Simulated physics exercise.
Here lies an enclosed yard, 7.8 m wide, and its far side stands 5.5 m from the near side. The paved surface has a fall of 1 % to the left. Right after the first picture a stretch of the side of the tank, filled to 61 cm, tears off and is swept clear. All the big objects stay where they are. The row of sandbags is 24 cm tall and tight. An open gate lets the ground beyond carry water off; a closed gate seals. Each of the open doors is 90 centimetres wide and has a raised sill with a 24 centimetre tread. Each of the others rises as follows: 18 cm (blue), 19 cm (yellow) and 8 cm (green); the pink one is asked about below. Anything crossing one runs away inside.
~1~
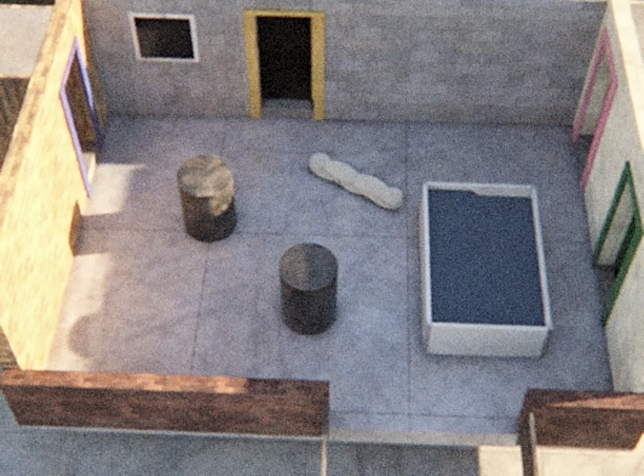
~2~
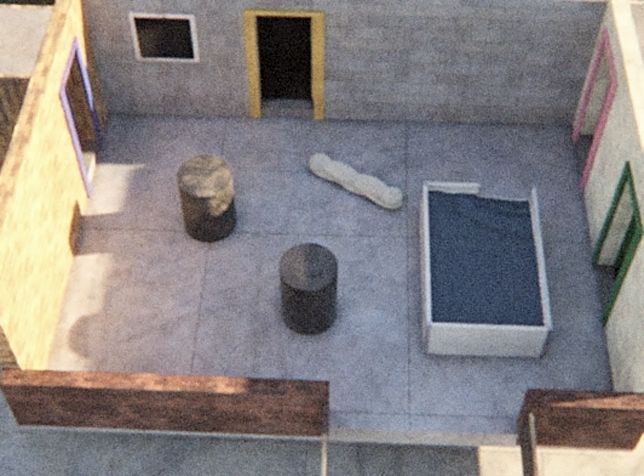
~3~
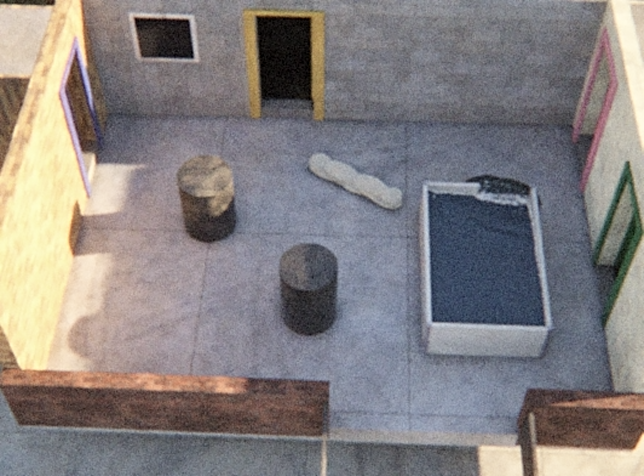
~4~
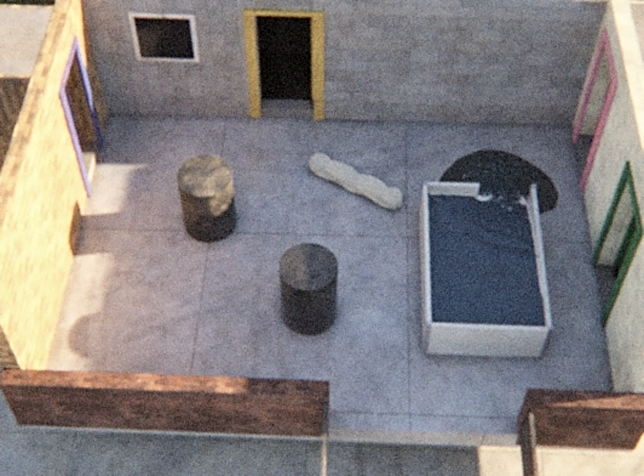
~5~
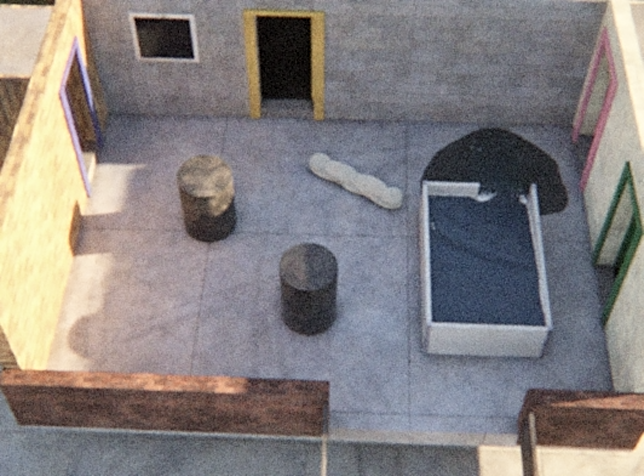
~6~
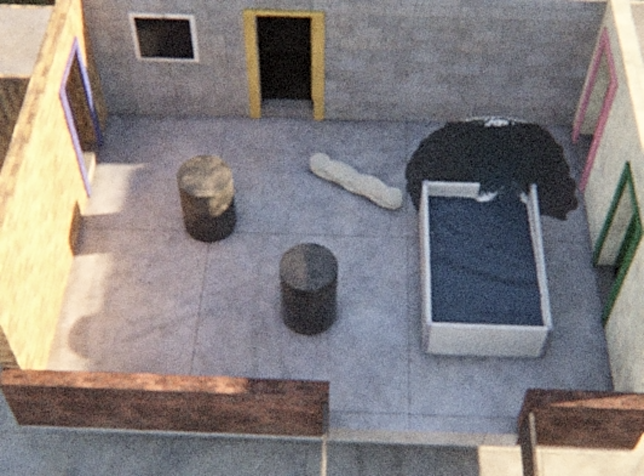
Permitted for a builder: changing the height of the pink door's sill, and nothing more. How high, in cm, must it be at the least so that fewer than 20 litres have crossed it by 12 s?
At least roughly 21 cm high.
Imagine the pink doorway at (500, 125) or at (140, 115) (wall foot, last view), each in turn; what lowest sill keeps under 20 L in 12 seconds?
You'd want roughly 27 cm there first, then roughly 11.5 cm.
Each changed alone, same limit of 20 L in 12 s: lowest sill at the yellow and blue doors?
Some 8.5 cm for yellow, some 11.5 cm for blue.
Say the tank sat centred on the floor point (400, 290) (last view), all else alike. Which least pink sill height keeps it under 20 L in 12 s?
Then it needs to be around 16 cm high.
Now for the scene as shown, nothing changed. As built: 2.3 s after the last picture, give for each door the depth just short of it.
At the pink door the depth is 25 cm, at blue 0 cm, at yellow 5 cm and at green 0 cm.
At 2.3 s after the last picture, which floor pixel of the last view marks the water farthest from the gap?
Roughly at (182, 118) in the last view.
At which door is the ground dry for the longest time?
Blue, last of all.
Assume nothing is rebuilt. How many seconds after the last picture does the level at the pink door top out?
Roughly at 1.6 s.
Then, 0.7 s after the last picture water covers 10 % of the floor, deepest (40 cm) near (571, 128); 18 cm at the pink door, 0 litres in over its 22 cm sill.
Then, 2.3 s after the last picture water covers 25 % of the floor, deepest (30 cm) near (495, 126); 25 cm at the pink door, 12 litres in over its 22 cm sill.
Then, 11.3 s after the last picture water covers 85 % of the floor, deepest (12 cm) near (38, 401); 7 cm at the pink door, 16 litres in over its 22 cm sill.
At the pink door as built, the water peaked near 27 cm, 1.5 s after the last picture.
With a sill of 17.5 cm, 47 litres would have come in within the 12 s; with 23.5 cm, 11 litres. So under 20 litres takes about 21 cm.
